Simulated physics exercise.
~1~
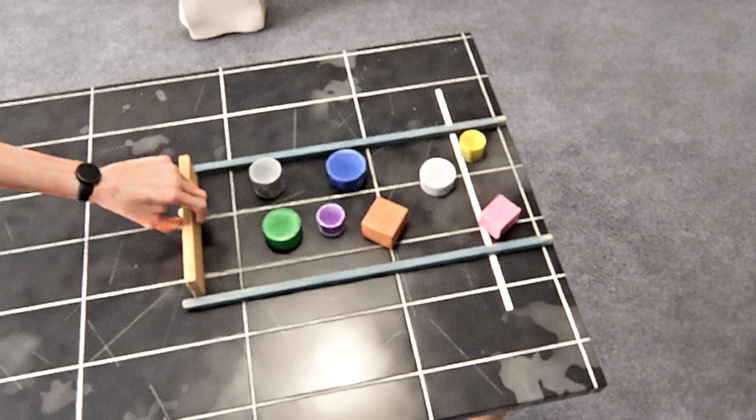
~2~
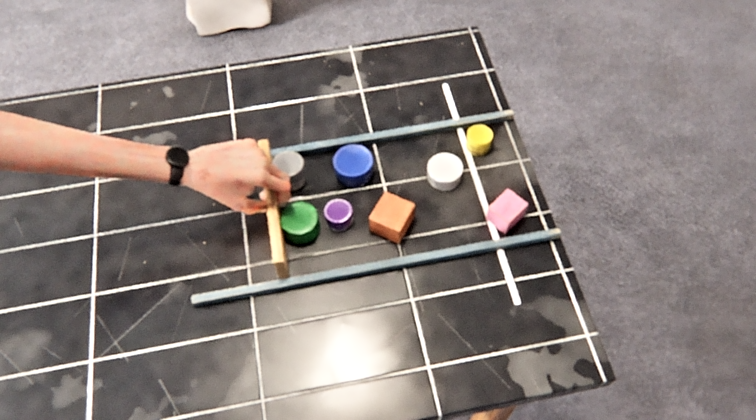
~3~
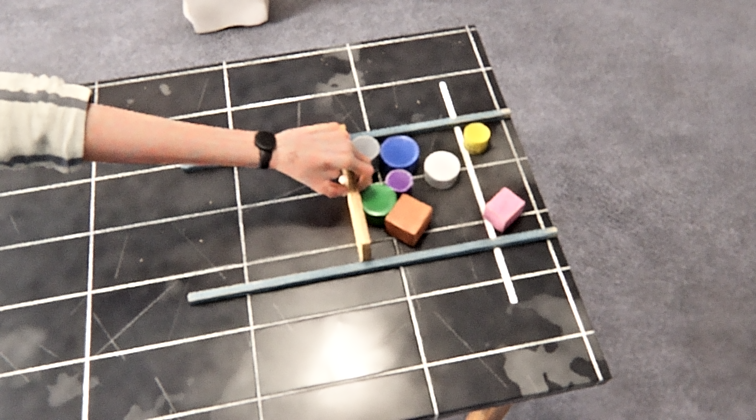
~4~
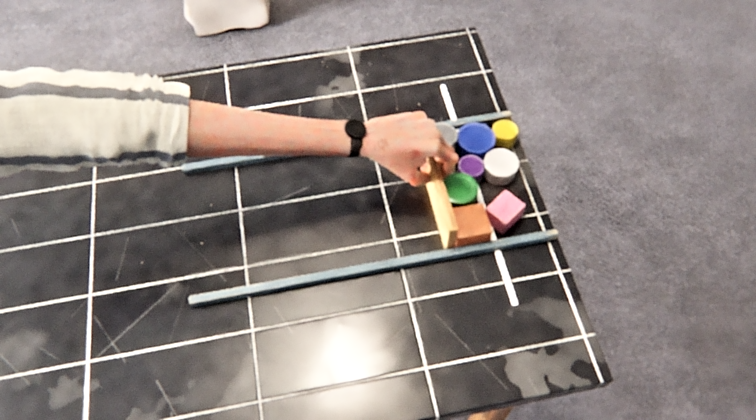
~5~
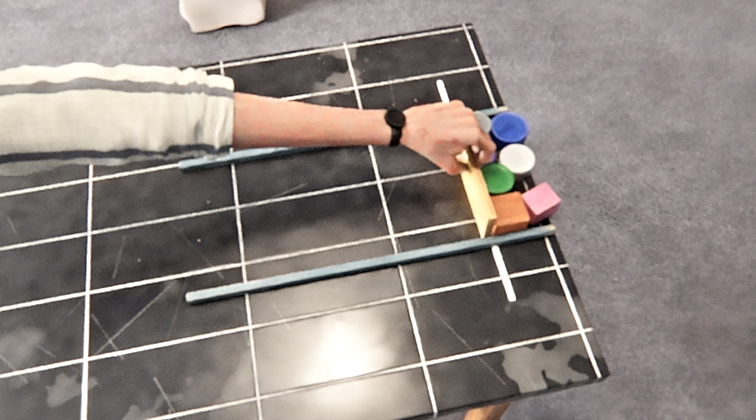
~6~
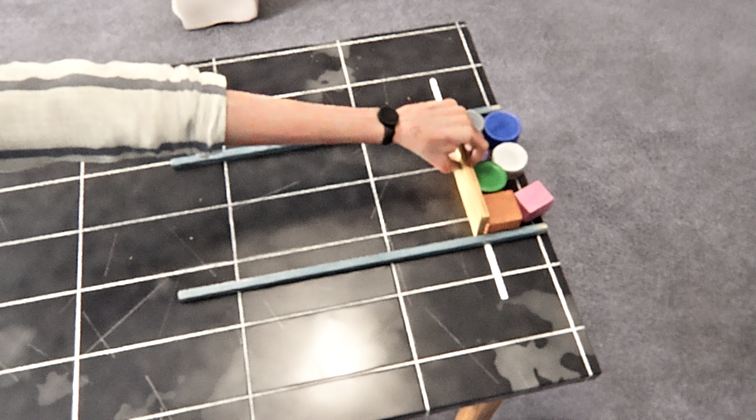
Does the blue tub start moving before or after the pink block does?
The blue tub starts moving before the pink block. It is already being pushed right while the pink block still sits in its place, and the block shifts only later.
On a black tabletop, a hand slides a board right to the tape, bunching tubs and blocks; the yellow tub drops off.
